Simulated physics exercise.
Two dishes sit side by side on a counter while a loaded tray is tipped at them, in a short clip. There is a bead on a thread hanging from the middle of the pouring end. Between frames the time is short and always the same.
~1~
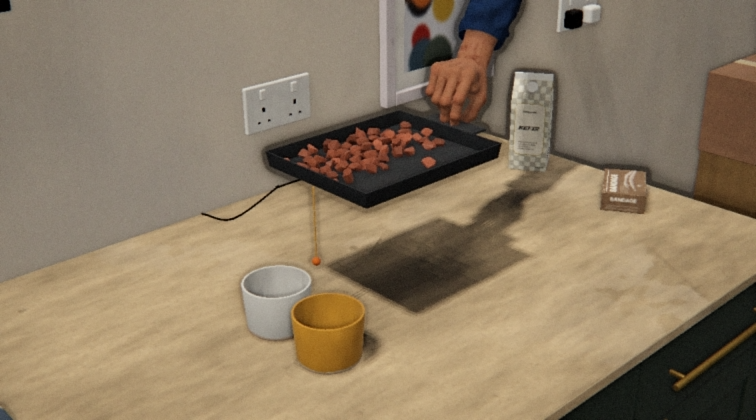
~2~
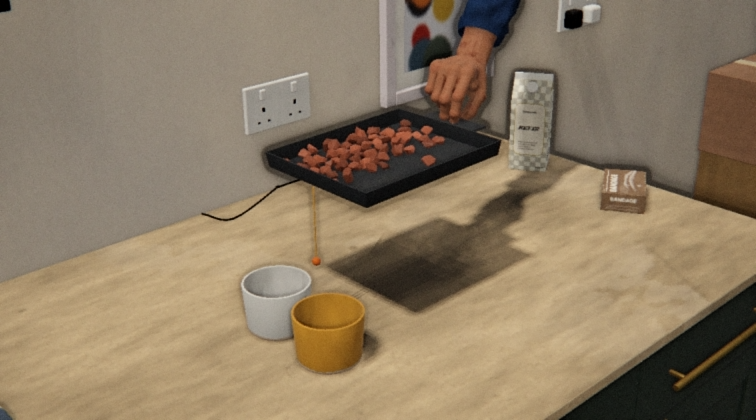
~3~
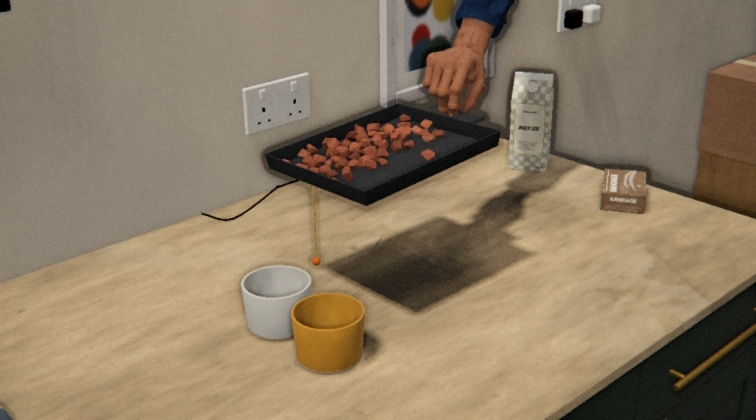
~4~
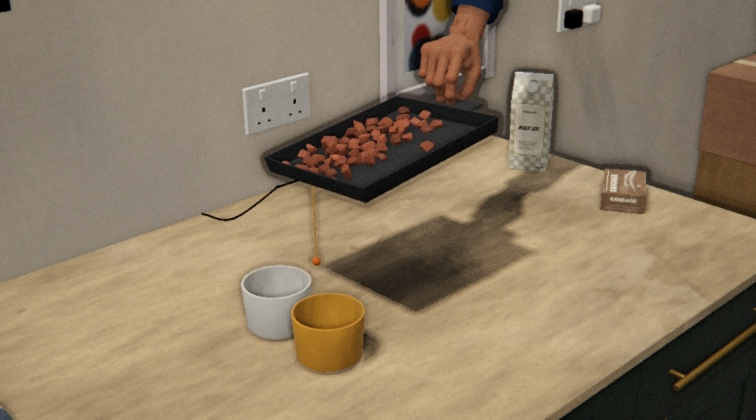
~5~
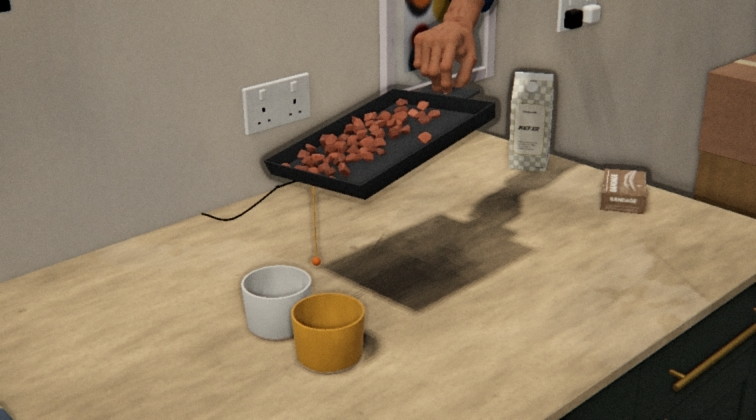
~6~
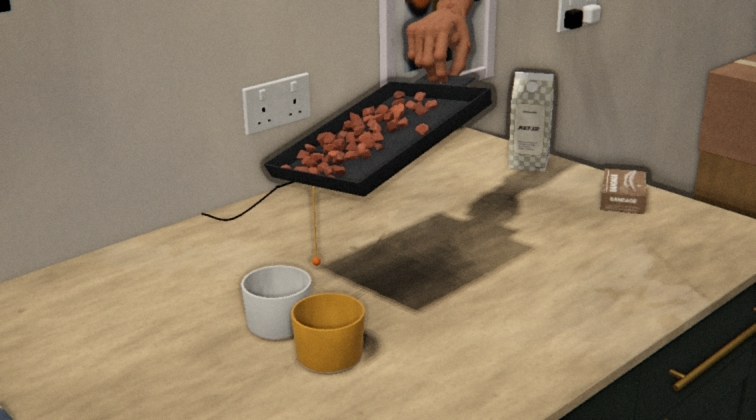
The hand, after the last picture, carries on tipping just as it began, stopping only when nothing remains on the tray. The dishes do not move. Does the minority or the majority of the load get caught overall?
Looks like the dishes end up with a minority of it in the end.
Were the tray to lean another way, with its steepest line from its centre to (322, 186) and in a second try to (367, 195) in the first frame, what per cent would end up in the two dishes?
70 and 20 per cent, in that order.
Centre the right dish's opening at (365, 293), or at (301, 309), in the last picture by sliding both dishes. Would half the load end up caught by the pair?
First try: Lower than half; second try: Lower than half.
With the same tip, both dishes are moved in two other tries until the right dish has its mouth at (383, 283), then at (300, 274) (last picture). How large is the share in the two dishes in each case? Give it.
You'd end up with around 0 per cent and then around 70 per cent.
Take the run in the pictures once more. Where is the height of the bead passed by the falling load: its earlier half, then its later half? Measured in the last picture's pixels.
At about (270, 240), then at (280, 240).
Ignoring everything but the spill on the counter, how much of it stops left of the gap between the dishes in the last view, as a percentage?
Roughly 90 %.
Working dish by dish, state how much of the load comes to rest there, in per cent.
Left dish around 10 percent; right dish around 0 percent.
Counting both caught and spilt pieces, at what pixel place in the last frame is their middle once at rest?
Around (261, 293), give or take.
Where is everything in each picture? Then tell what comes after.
In the first picture, corners of the pouring end at (269, 151) and (366, 192), level; middle of the load at (370, 152), bits of crushed brick; left dish at (250, 312); right dish at (301, 343); bead on its thread at (316, 261).
In the second picture, corners of the pouring end at (269, 152) and (366, 192), level; middle of the load at (370, 151).
In the third picture, corners of the pouring end at (268, 154) and (365, 190), tipped barely, lowest at the left corner; middle of the load at (369, 148).
In the fourth picture, corners of the pouring end at (267, 157) and (363, 187), tipped a little, lowest at the left corner; middle of the load at (368, 143).
In the fifth picture, corners of the pouring end at (267, 160) and (361, 184), tipped a little, lowest at the left corner; middle of the load at (366, 139).
In the sixth picture, corners of the pouring end at (267, 163) and (359, 181), tipped clearly, lowest at the left corner; middle of the load at (364, 135); left dish at (250, 312); right dish at (301, 343).
Soon after the last picture, tray tipped steeply; nearly all on the tray; a stray few in the air.
A little later, tray tipped past a quarter turn; about a third on the tray; a small part in the left dish; about a third outside both; about a quarter in the air.
Later still, tray tipped past a quarter turn; a small part in the left dish; nearly all outside both.
At rest, tray tipped past a quarter turn; none in the right dish; a small part in the left dish; nearly all outside both.
